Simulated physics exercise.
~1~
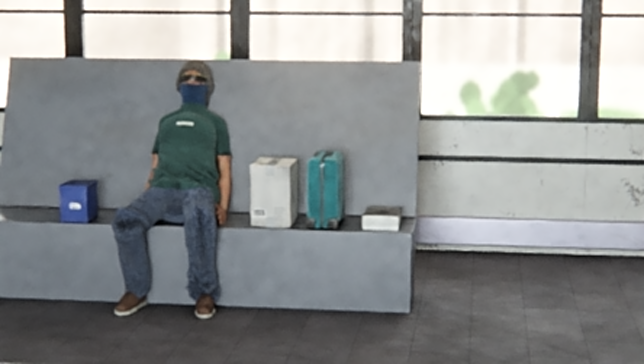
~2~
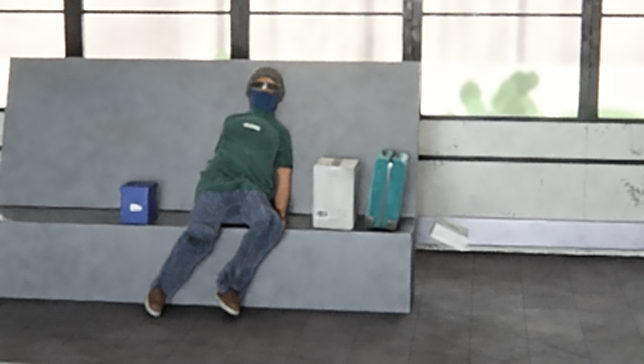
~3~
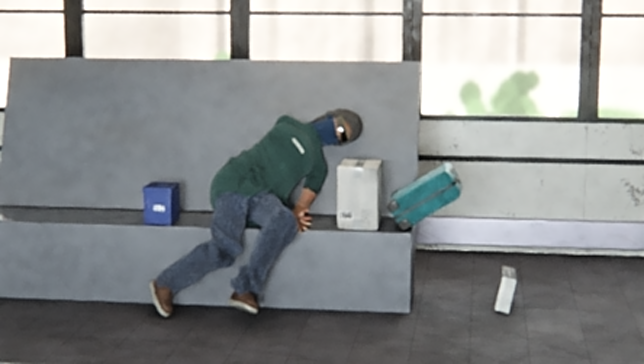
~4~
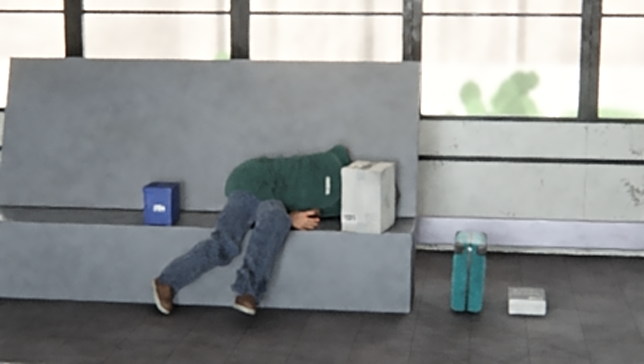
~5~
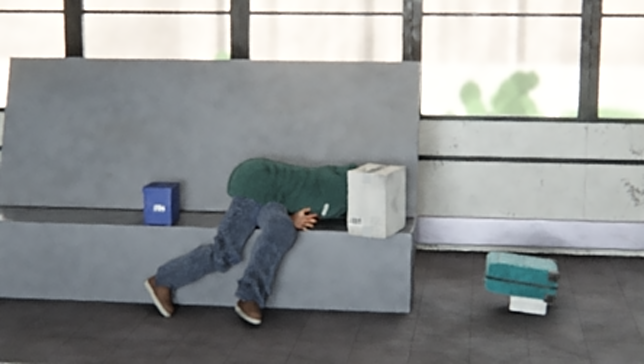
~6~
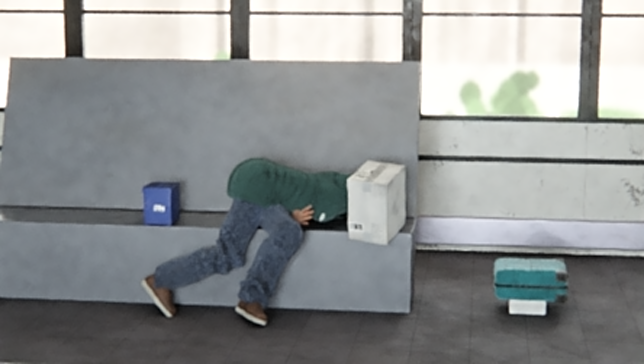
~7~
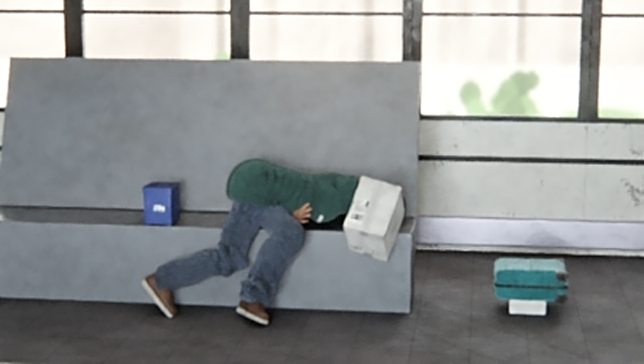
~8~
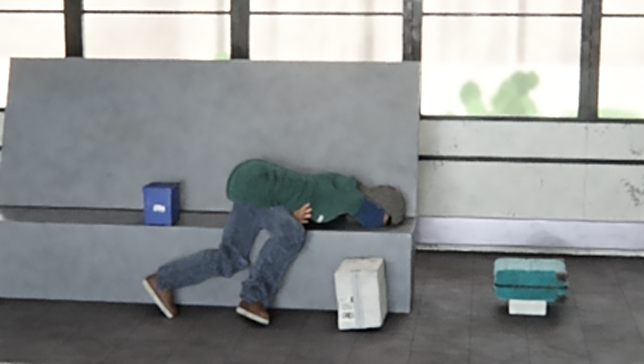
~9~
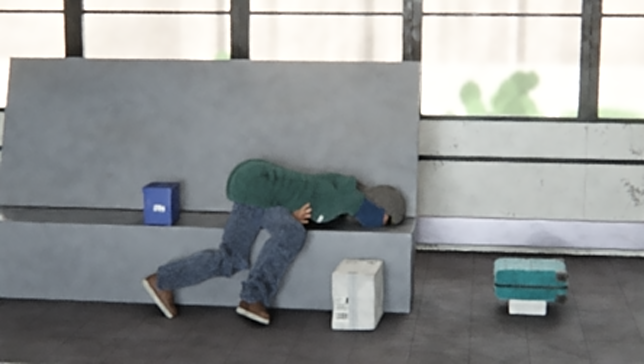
In the video, a limp, masked passenger and the items on a grey bench slide right; the grey folder and teal case fall to the floor as the passenger slumps sideways, then the white pack drops, leaving the passenger lying on the seat beside the upright blue tub.
